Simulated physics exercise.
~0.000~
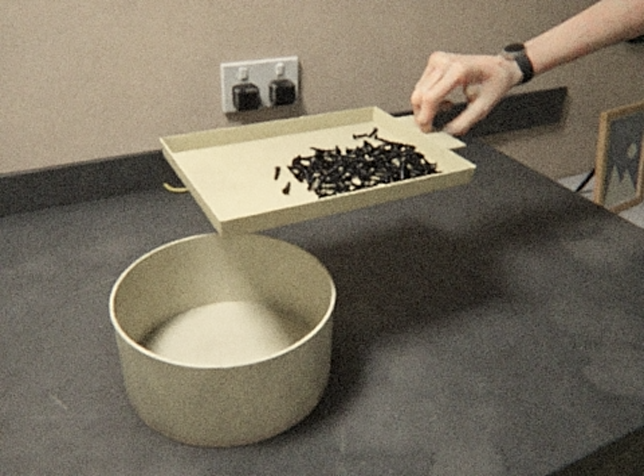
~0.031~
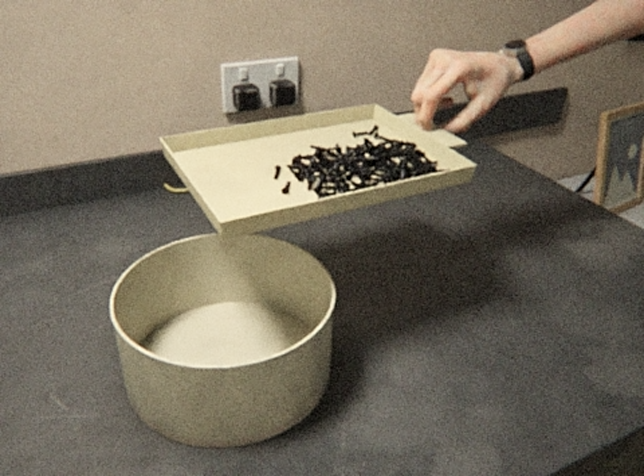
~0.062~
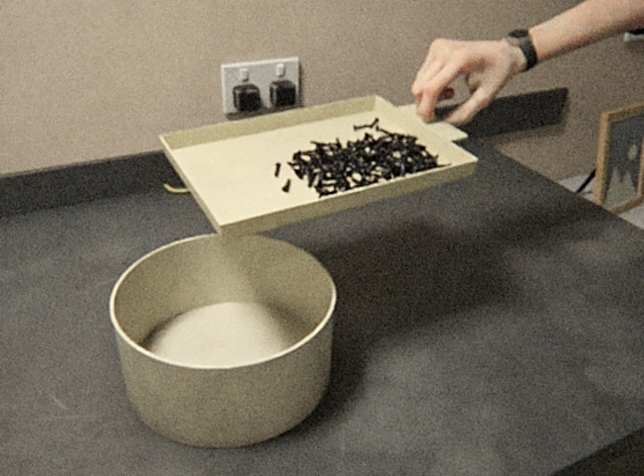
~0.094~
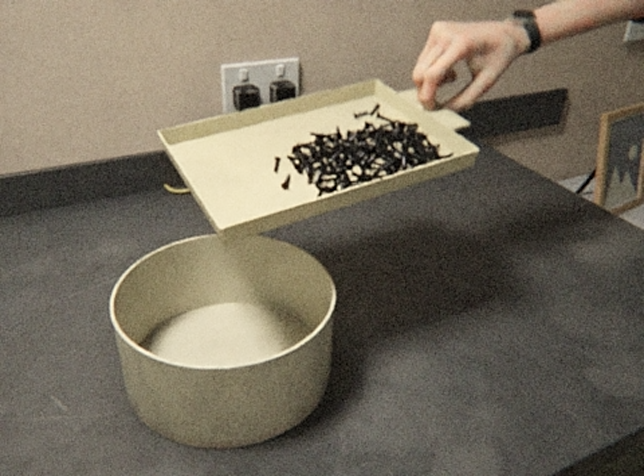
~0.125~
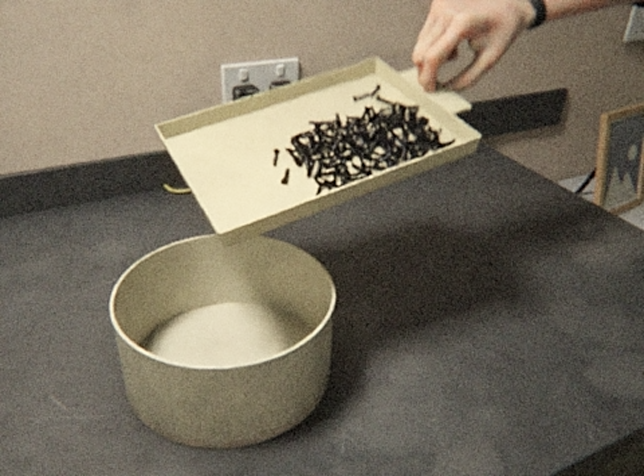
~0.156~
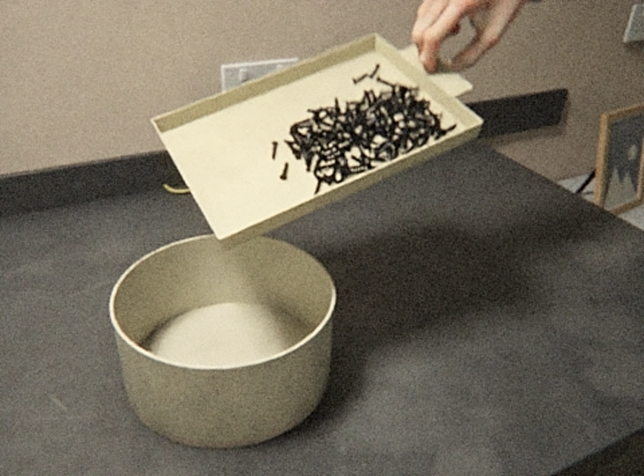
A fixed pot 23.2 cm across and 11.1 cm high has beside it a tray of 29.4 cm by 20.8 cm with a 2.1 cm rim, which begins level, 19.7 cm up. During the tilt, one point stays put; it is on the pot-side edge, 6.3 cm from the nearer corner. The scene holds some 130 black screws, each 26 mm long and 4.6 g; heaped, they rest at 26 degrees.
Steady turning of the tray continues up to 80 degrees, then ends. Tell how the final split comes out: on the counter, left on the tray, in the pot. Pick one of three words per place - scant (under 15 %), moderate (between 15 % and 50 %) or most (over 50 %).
My call is counter: Moderate, left on the tray: Scant, pot: Most.
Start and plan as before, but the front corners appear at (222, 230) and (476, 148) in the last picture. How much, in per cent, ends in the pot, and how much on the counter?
Split: Pot = 85, counter = 5.
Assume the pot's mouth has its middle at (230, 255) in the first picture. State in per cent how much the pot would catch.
I'd put it at around 10 per cent.
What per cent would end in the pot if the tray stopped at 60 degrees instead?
Then about 55 per cent.
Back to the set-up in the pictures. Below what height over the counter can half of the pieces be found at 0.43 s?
About 30 centimetres.
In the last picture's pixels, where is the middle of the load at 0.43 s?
Load centre est.: (314, 128) px.
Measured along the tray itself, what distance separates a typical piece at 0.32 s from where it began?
Displacement on the tray: Roughly 1 cm.
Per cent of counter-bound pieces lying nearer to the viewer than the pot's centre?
I'd put it at around 100 per cent.
After 0.32 s, tilt 52 degrees; the tray holds 100 %, the pot 0 %.
After 0.43 s, tilt 73 degrees; the tray holds 100 %, the pot 0 %.
After 0.67 s, tilt 80 degrees; the tray holds 5 %, the pot 60 %.
At rest (1.8 s), counter 30 %, tray 5 %, pot 70 %.
